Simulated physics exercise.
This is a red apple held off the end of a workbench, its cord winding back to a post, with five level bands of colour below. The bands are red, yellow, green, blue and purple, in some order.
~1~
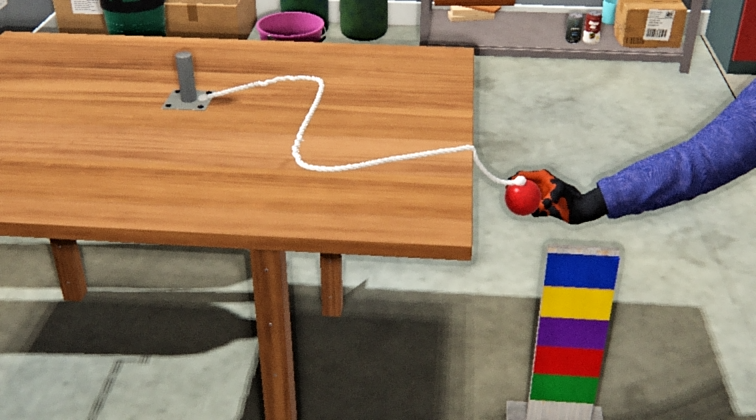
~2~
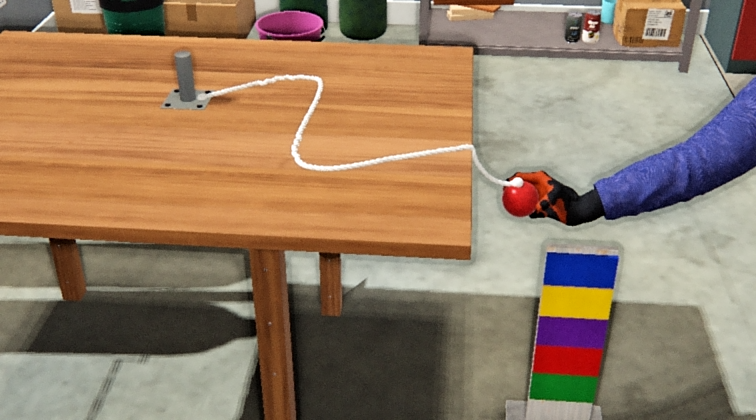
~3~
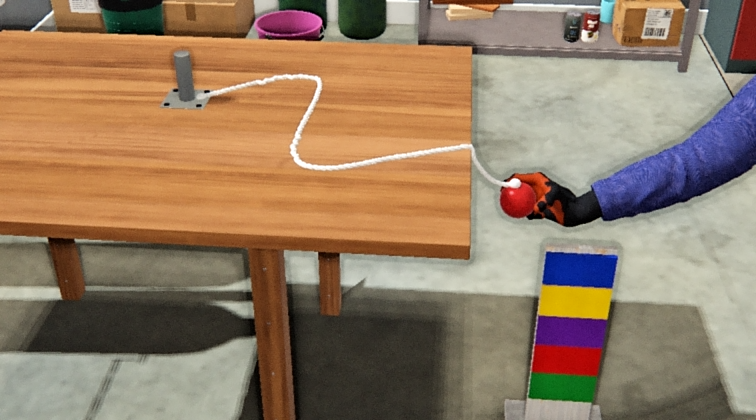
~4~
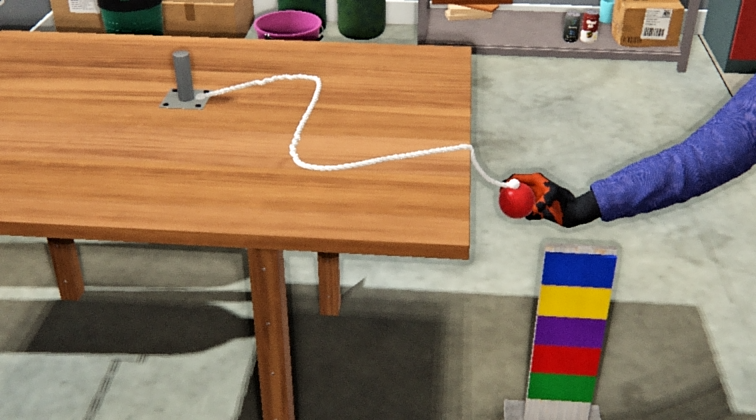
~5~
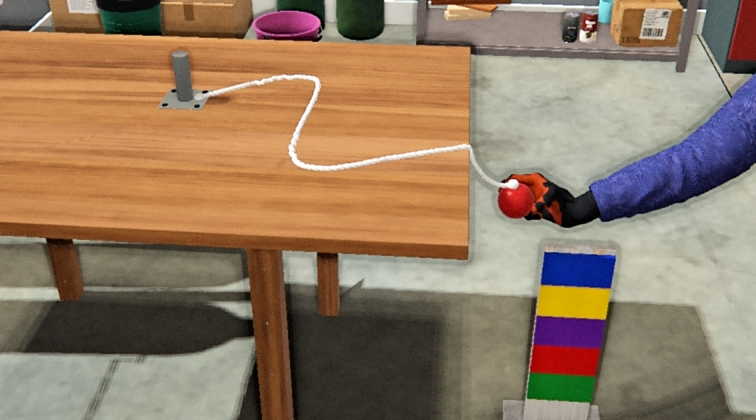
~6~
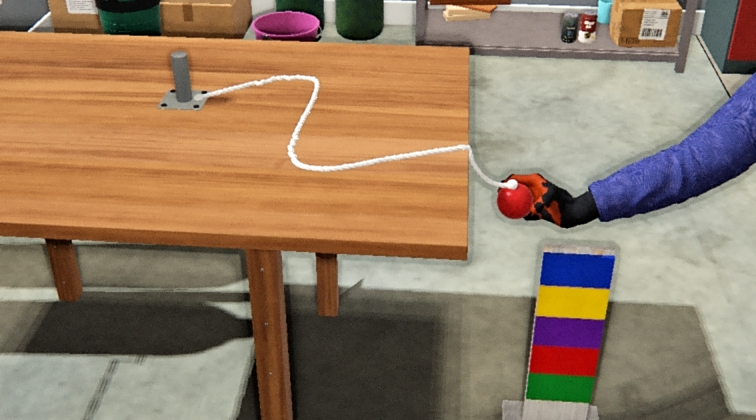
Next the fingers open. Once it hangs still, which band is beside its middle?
Its middle rests at the green band.
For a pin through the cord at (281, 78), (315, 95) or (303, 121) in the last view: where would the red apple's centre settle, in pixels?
The places are (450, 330), (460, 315) and (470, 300).
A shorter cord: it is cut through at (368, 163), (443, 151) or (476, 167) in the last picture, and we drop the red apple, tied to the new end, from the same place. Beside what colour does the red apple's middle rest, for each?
Taking them in turn: Blue; purple; red.
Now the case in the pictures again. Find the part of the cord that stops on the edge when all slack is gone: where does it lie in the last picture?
It lies at about (293, 142).
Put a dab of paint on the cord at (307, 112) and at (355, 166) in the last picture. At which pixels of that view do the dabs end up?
Near (408, 118) and (460, 214).
Early on, apple near (485, 378); level with green.
Midway, apple near (427, 321); level with green.
Near the end, apple near (472, 367); level with green.
Finally, apple near (447, 352); level with green. The green one.
